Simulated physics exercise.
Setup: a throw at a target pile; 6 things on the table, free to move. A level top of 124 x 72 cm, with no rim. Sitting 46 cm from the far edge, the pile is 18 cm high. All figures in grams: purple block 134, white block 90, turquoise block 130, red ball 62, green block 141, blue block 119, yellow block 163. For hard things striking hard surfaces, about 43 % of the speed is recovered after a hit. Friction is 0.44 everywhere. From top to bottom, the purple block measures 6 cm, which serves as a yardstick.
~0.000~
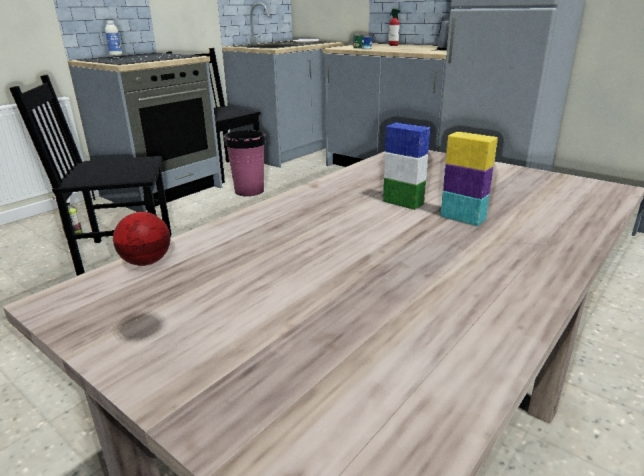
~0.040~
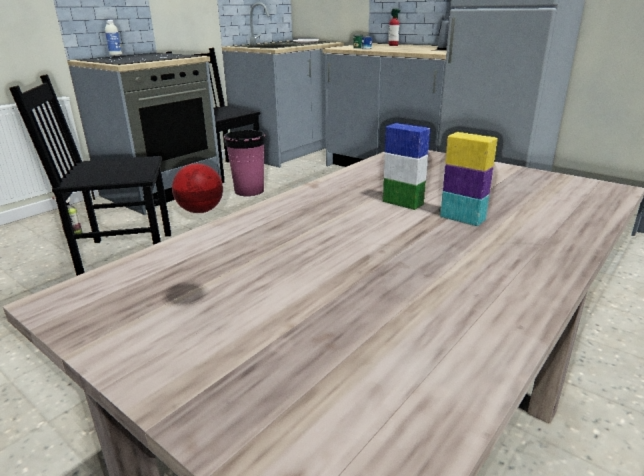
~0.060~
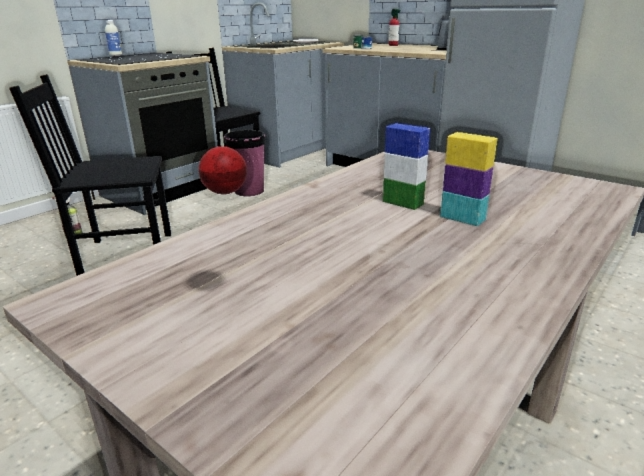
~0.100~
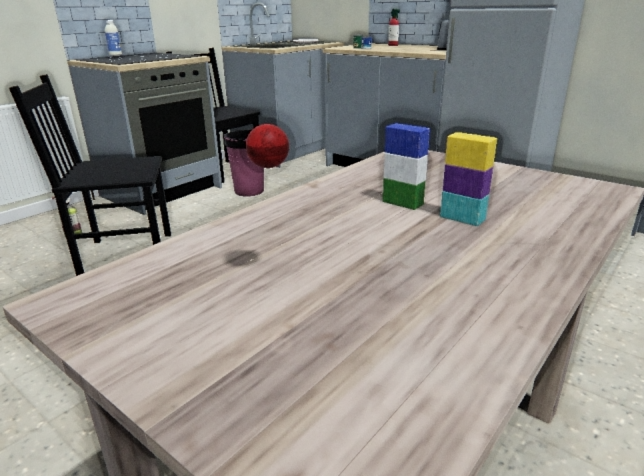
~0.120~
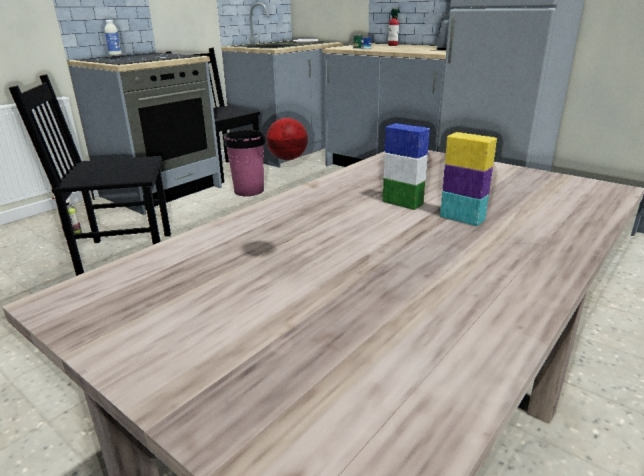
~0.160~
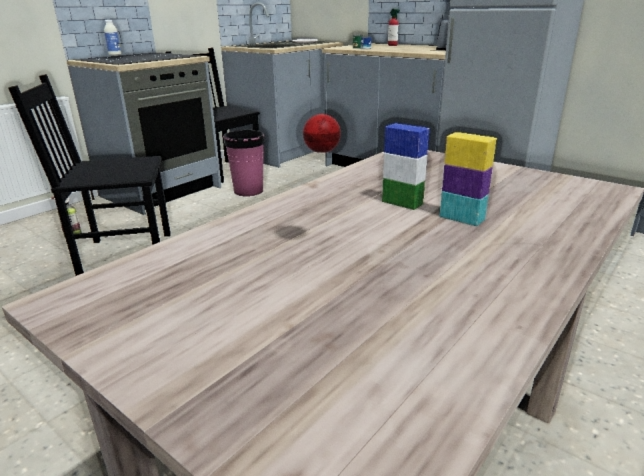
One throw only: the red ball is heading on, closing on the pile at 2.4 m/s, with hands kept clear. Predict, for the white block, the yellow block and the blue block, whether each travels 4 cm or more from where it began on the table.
The white block travels that far. The yellow block does not travel that far. The blue block travels that far.
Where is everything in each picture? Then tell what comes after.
In the first picture, 62 cm to the stack; red ball (142, 239); white block (406, 166); yellow block (471, 151); blue block (407, 140).
In the second picture, 53 cm to the stack; red ball (198, 189); green block (404, 192).
In the third picture, 48 cm to the stack; red ball (223, 171); turquoise block (464, 206).
In the fourth picture, 39 cm to the stack; red ball (268, 146); purple block (467, 179).
In the fifth picture, 34 cm to the stack; red ball (287, 139); green block (404, 192).
In the sixth picture, 24 cm to the stack; red ball (322, 134); white block (405, 167); yellow block (470, 151); blue block (406, 141).
By 0.36 s, red ball near (381, 192); blue block tilted 26° near (415, 134); white block tilted 14° near (416, 163); green block tilted 10°.
By 0.56 s, red ball near (370, 194); white block on its side near (443, 175); blue block on its side near (413, 167).
When it is over (1.3 s), lying over on the table, white block and blue block; the other 4 within 4 cm of the start. End places, in pixels of the last picture, white block near (448, 190), yellow block near (470, 151).
